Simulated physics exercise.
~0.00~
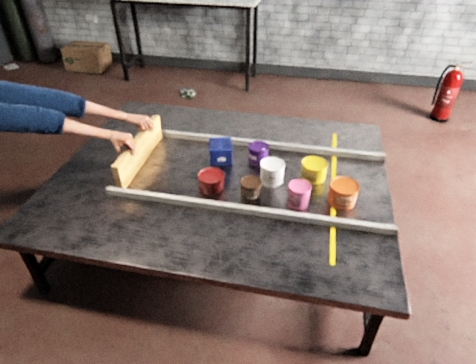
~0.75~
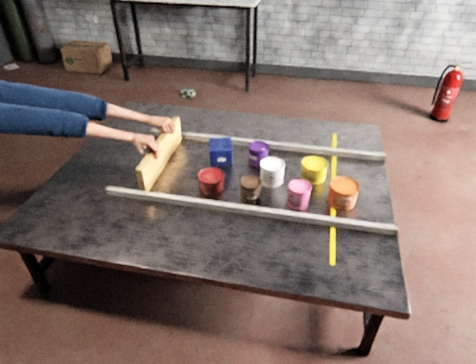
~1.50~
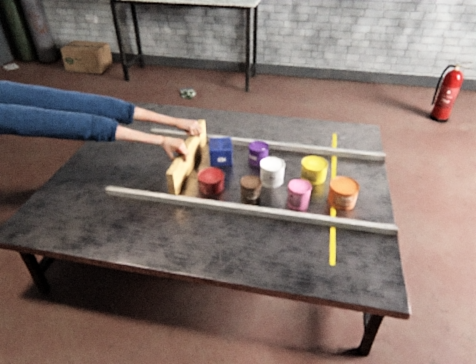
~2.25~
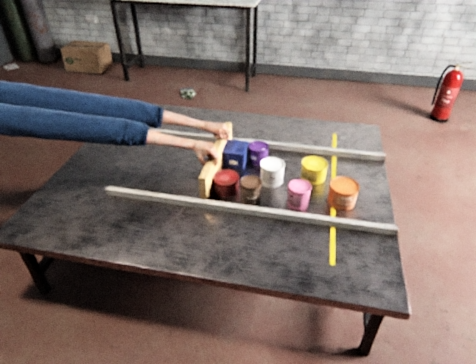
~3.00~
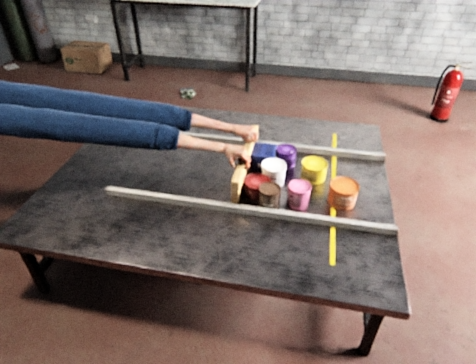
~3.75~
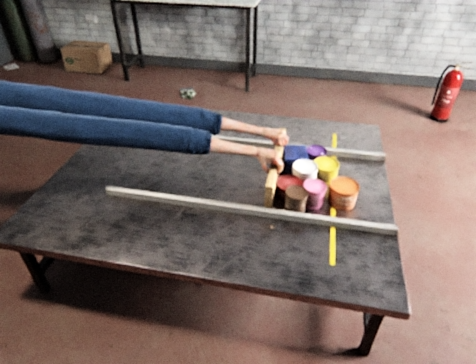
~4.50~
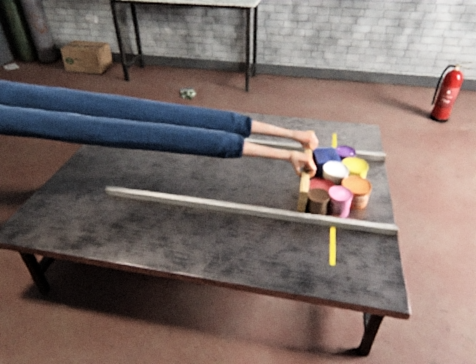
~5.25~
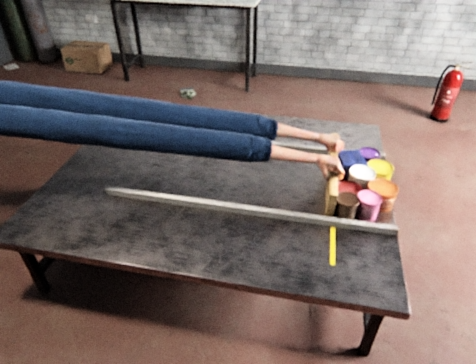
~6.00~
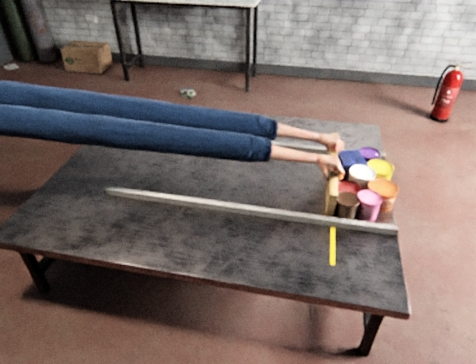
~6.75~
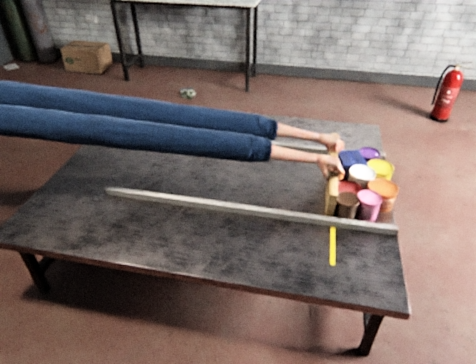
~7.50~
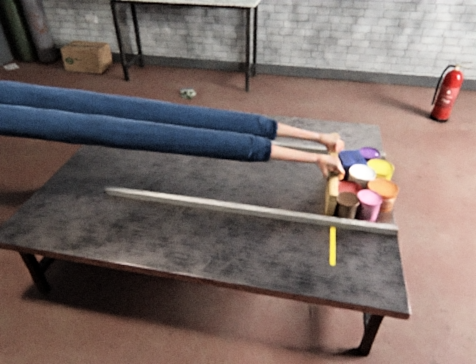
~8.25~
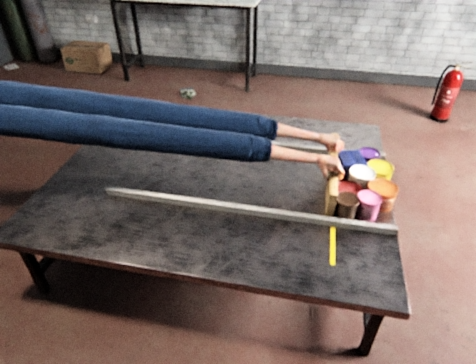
Two arms in blue sleeves pushed an upright plank to the right between two battens on a low platform, sweeping the colourful tubs and a blue tote into a tight cluster, then stopped near the yellow tape with everything still on the platform.
